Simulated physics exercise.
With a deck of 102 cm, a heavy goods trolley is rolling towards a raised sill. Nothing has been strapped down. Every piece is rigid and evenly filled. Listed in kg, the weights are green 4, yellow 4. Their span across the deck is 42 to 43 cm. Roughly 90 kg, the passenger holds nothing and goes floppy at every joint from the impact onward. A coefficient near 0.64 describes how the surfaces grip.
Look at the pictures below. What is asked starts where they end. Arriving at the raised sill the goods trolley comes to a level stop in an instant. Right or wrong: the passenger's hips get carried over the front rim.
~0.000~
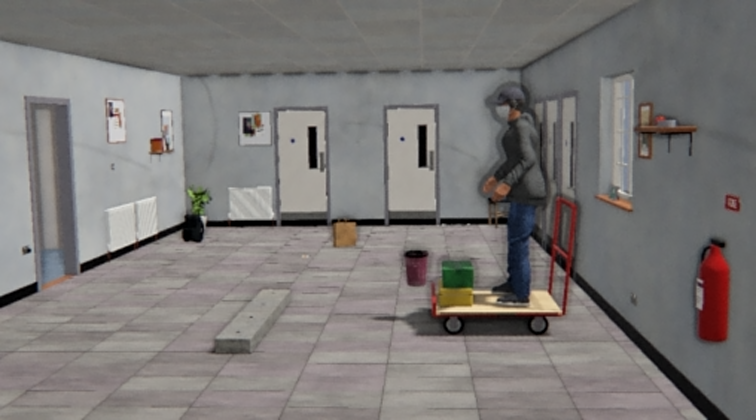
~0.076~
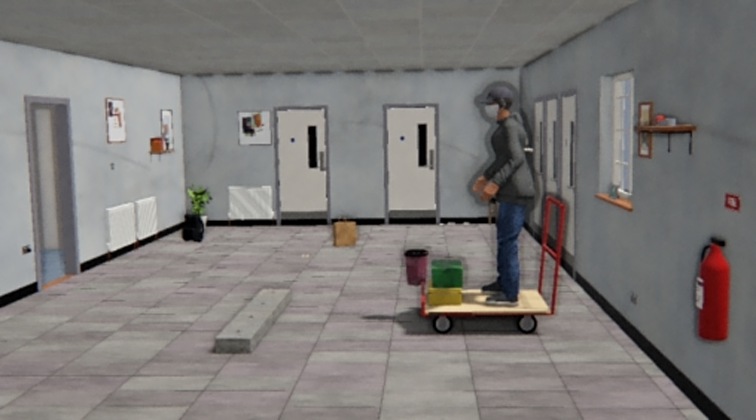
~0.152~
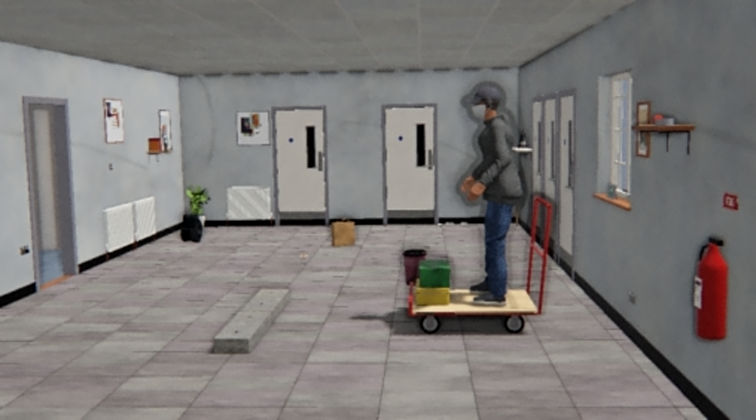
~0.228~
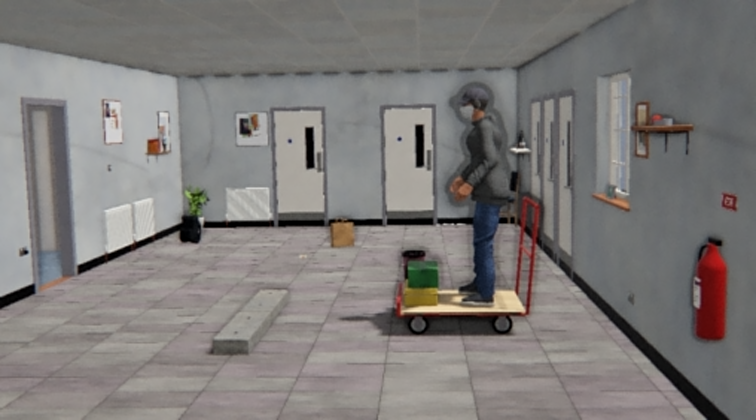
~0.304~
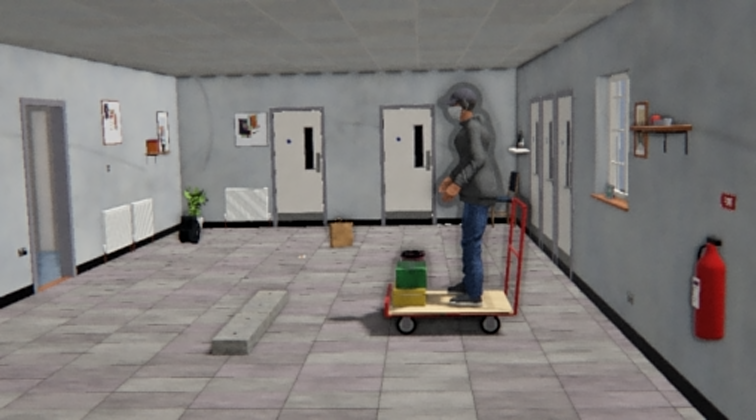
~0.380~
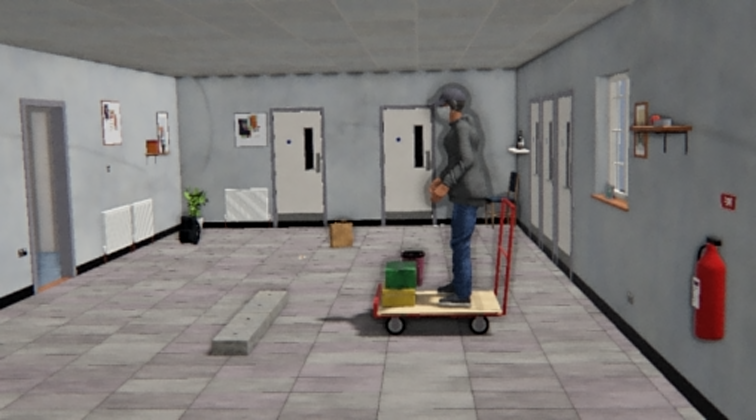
Wrong.
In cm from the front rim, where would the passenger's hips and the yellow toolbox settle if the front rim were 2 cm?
Both stay back - hips 70 cm behind, yellow 20 cm behind.
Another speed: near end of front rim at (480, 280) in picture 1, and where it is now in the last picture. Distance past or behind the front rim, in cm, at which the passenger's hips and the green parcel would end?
Hips 100 past, green 70 past.
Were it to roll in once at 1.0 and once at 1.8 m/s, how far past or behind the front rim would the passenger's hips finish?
Try 1: 60 cm behind rim; try 2: 40 cm past rim.
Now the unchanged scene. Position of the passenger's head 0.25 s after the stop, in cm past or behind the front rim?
The head is some 30 cm back from the front rim.
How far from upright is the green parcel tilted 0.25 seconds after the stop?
Roughly 0° off the vertical.
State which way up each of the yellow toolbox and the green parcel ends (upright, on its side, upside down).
At rest: Yellow upright, green upside down.
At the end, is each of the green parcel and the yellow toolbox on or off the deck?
End result - green: Goes over; yellow: Stays.
Impact comes at 1.23 s.
After 1.78 s the passenger's hips are 58 cm behind the rim, near (324, 263) in the last picture's view.
After 2.23 s the passenger's hips are 57 cm behind the rim, near (323, 264) in the last picture's view.
When all is still (2.7 s), past the rim, green parcel; behind it, yellow toolbox and the passenger's hips.
